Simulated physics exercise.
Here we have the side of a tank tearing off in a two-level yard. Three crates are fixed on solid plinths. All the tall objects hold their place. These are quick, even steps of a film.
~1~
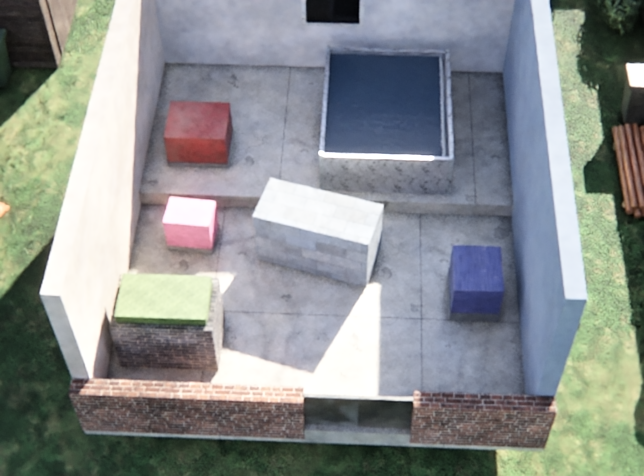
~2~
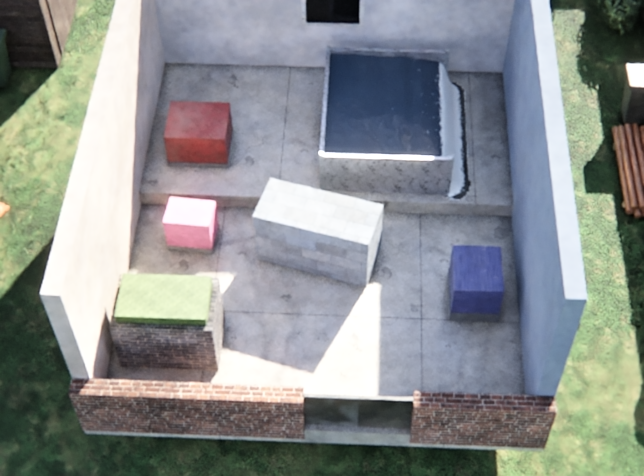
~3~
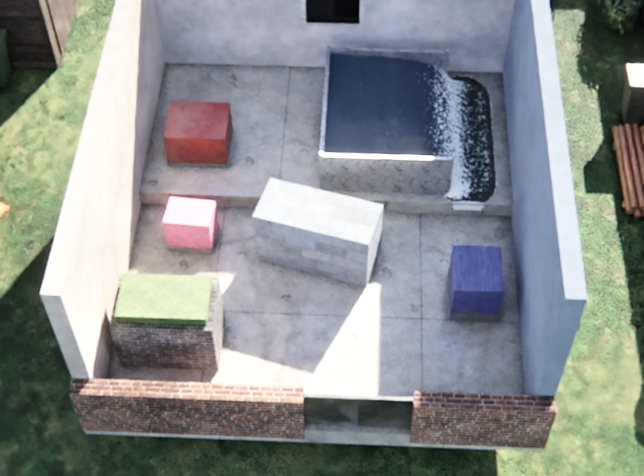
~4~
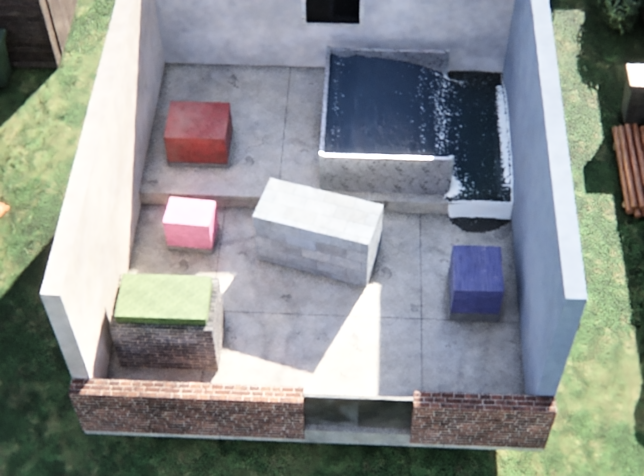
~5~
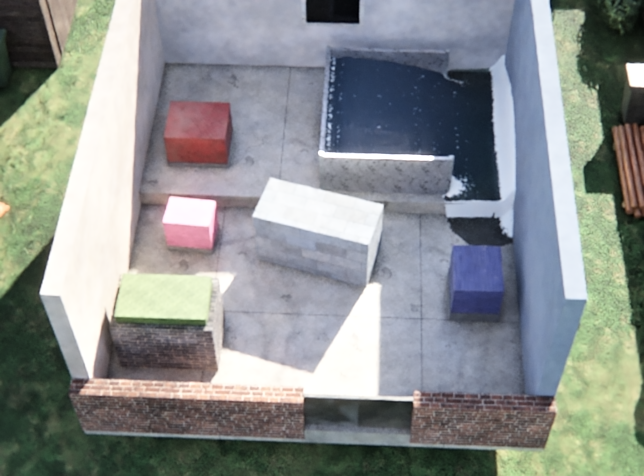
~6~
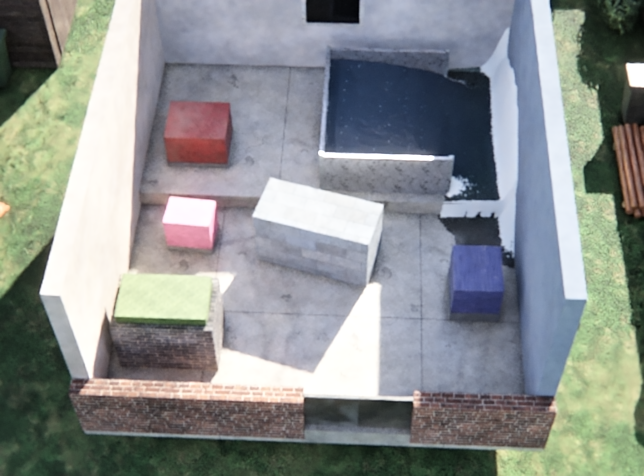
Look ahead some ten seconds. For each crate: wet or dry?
The red crate gets wet; the blue crate gets wet; the pink crate gets wet.
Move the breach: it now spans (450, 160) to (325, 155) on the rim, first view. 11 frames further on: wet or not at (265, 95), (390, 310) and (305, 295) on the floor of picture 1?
In that order: No water, wet, no water.
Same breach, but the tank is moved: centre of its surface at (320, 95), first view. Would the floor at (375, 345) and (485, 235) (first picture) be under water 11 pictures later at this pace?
One after the other: Dry, flooded.
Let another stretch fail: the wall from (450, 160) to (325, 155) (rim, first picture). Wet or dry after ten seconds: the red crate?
My reading: Red is safe.
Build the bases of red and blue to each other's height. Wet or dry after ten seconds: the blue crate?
Then: The blue one takes water.
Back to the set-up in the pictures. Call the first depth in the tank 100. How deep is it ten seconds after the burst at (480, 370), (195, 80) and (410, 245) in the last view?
In that order: 10, 12 and 12 per cent.
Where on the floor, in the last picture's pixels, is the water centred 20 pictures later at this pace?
Around (393, 179).
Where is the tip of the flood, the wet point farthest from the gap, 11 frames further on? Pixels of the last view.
Near (520, 423).
A moment on, water covers 15 % of the floor; the red crate not reached, the blue crate water round its plinth, the pink crate not reached.
Next, water covers 35 % of the floor; the red crate not reached, the blue crate water round its plinth, the pink crate not reached.
Then, water covers 60 % of the floor; the red crate water round its plinth, the blue crate water round its plinth, the pink crate not reached.
Later, water covers 90 % of the floor; the red crate water round its plinth, the blue crate water round its plinth, the pink crate water round its plinth.
In the end, water covers 95 % of the floor; the red crate was topped, the blue crate was topped, the pink crate was topped.
